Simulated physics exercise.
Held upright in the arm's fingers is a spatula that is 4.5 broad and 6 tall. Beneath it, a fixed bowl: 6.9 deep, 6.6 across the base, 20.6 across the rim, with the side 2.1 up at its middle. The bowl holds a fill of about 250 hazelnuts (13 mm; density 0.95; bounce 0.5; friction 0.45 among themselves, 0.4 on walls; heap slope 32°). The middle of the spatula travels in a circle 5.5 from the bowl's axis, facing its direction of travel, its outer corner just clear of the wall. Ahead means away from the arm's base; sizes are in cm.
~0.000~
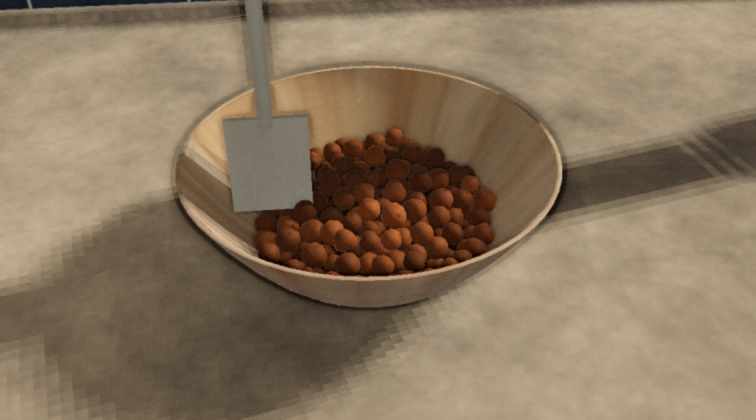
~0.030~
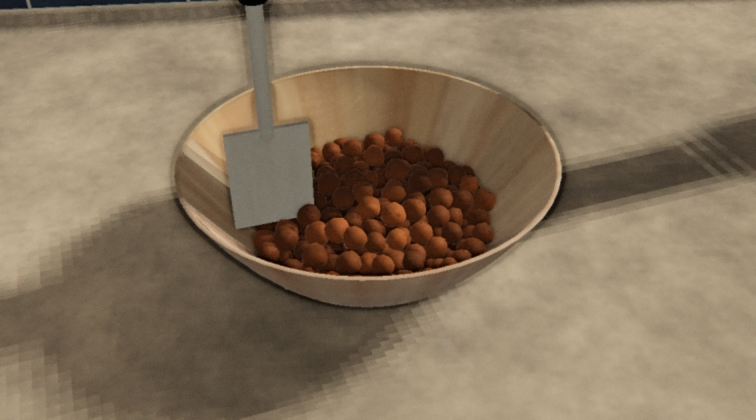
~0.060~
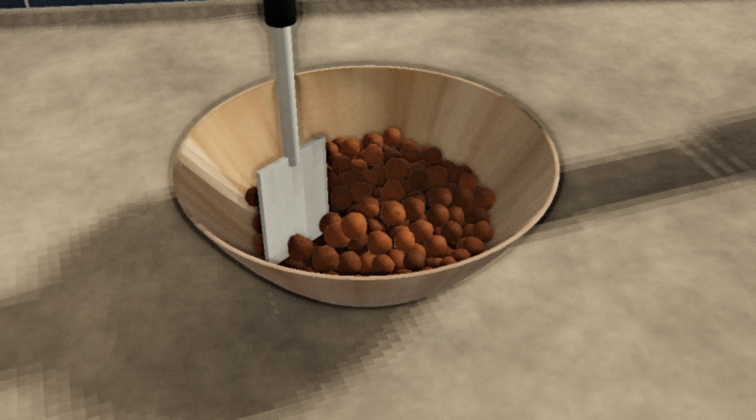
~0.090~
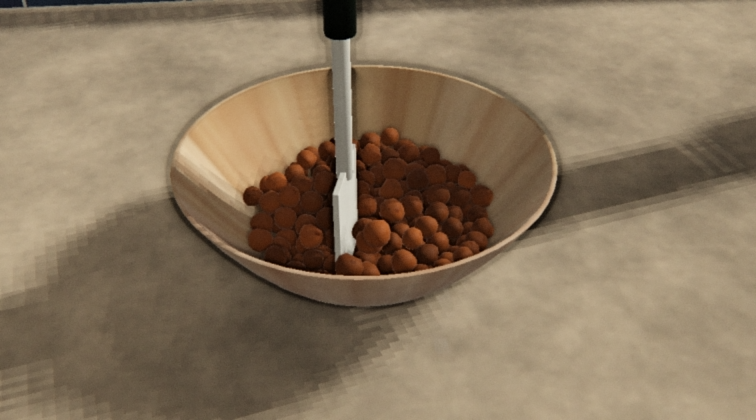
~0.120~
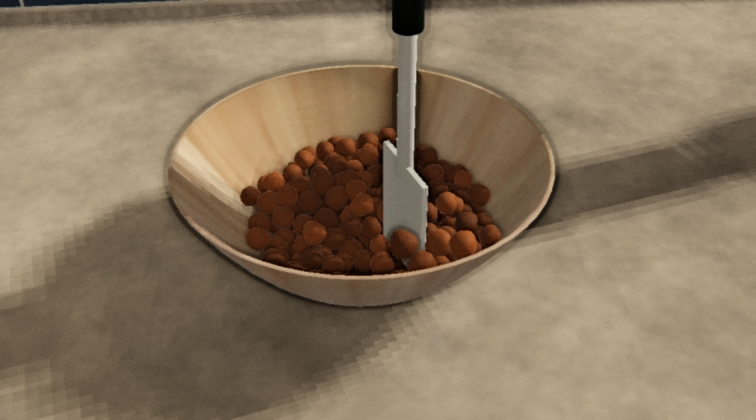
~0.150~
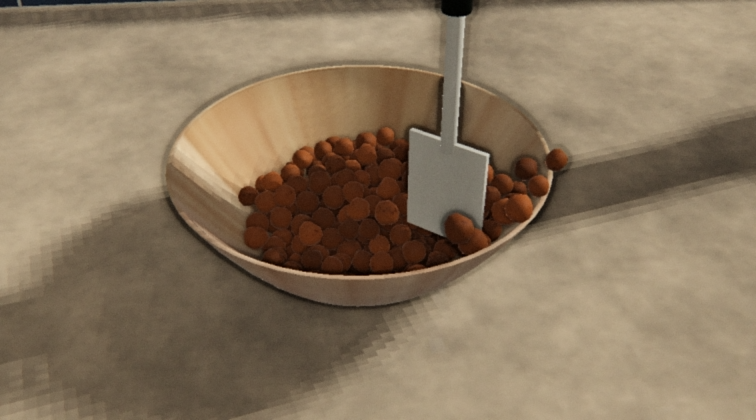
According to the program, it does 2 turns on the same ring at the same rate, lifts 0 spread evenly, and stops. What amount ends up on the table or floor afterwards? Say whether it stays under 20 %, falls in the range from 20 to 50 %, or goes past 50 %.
The share falls from 20 to 50 %.
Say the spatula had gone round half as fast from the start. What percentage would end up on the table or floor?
Then roughly 15 %.
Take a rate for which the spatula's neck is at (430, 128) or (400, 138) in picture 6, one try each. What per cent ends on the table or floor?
Around 30 and 25 percent, in that order.
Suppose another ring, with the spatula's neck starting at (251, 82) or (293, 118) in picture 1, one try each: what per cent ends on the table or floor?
I'd guess some 20 and 40 percent.
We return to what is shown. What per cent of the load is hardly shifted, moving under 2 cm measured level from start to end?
I'd guess close to 35 percent of the load.
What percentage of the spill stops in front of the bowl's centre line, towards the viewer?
About 50 per cent.
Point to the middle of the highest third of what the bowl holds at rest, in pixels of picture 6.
Roughly pixel (352, 224).
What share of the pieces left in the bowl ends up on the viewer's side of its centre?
Close to 50 in a hundred.
By 0.36 s, 4° round, highest piece 12 above the table; 211 in the bowl, 13 on the table or floor, 30 in flight or on the tool.
By 0.56 s, 227° round, highest piece 12 above the table; 173 in the bowl, 62 on the table or floor, 19 in flight or on the tool.
By 0.87 s, 0° round, highest piece 7 above the table; 164 in the bowl, 89 on the table or floor, 1 in flight or on the tool.
By 1.57 s, 0° round, highest piece 4 above the table; 164 in the bowl, 90 on the table or floor.
Final count, 164 in the bowl, 90 on the table or floor. That is 35 % on the table or floor.
